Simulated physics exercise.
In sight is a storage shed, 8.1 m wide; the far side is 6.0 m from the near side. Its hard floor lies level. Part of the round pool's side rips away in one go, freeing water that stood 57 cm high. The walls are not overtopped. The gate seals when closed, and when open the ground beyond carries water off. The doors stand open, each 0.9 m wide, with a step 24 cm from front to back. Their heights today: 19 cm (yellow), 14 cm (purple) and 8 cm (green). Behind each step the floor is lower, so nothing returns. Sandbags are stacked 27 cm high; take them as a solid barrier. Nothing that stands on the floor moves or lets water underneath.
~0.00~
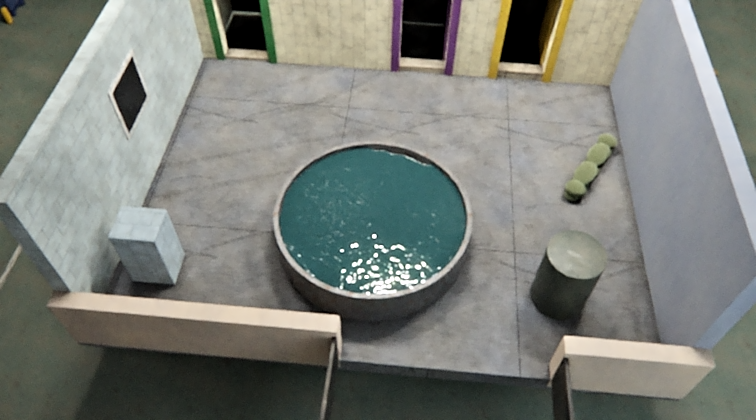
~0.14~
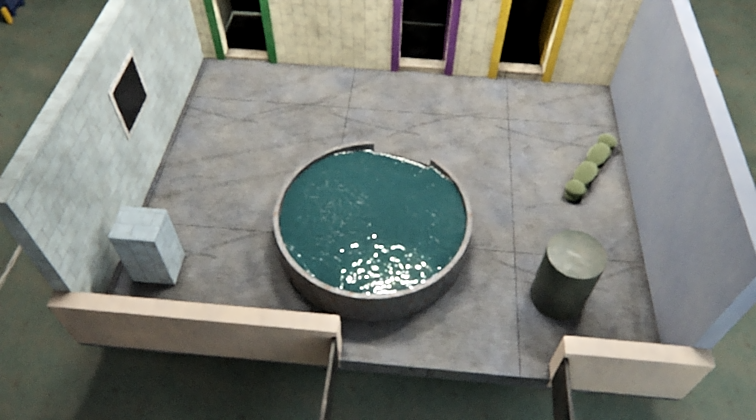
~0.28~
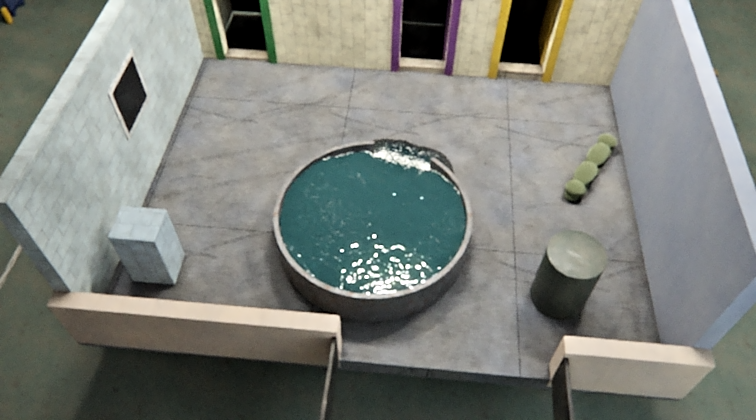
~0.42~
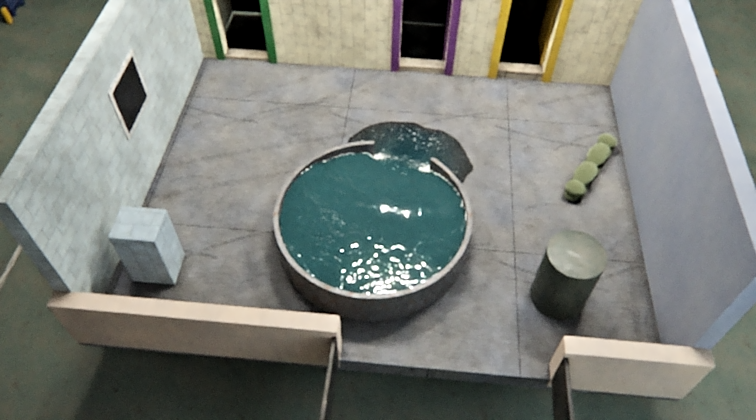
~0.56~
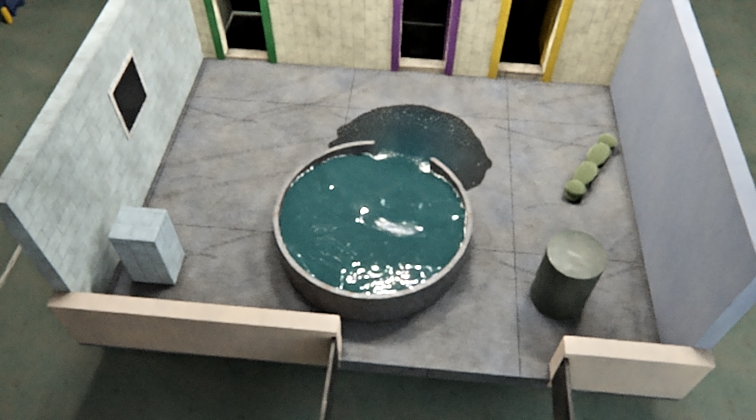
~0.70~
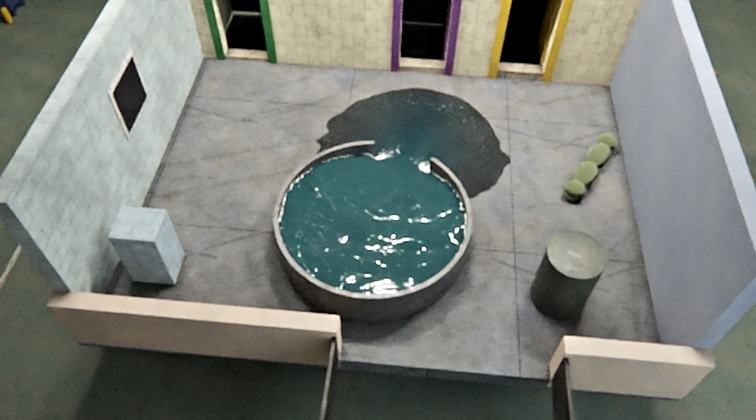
Water pouring through a gap in the far side of a round pool, spreading a dark wet patch across the grey floor.
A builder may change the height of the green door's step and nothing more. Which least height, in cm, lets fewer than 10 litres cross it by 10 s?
About 7 cm.
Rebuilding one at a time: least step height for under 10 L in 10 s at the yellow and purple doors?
Roughly 16 cm at yellow and 24 cm at purple.
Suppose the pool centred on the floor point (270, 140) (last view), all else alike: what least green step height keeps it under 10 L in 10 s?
About 19 cm.
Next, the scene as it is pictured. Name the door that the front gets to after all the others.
It is the green one.
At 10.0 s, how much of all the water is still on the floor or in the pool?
About 92 per cent.
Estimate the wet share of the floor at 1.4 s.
About 25 per cent.
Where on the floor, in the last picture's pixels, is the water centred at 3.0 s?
Around (402, 183).
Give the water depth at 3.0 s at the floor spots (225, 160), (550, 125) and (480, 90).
About 0, 2 and 16 cm.
After 1.4 s water covers 25 % of the floor, deepest (30 cm) near (399, 167); it has not reached the green door.
After 3.0 s water covers 35 % of the floor, deepest (32 cm) near (592, 86); 5 cm at the green door, 0 litres in over its 8 cm step.
After 10.0 s water covers 90 % of the floor, deepest (13 cm) near (609, 125); 7 cm at the green door, 6 litres in over its 8 cm step.
At the green door as built, the water arrived by 2.5 s and peaked near 8 cm at 8.6 s.
Run again over the same 10 s with other heights there, 12 litres in over 6.5 cm, 8 litres over 7.5 cm. The limit of 10 litres is kept from about 7 cm up.
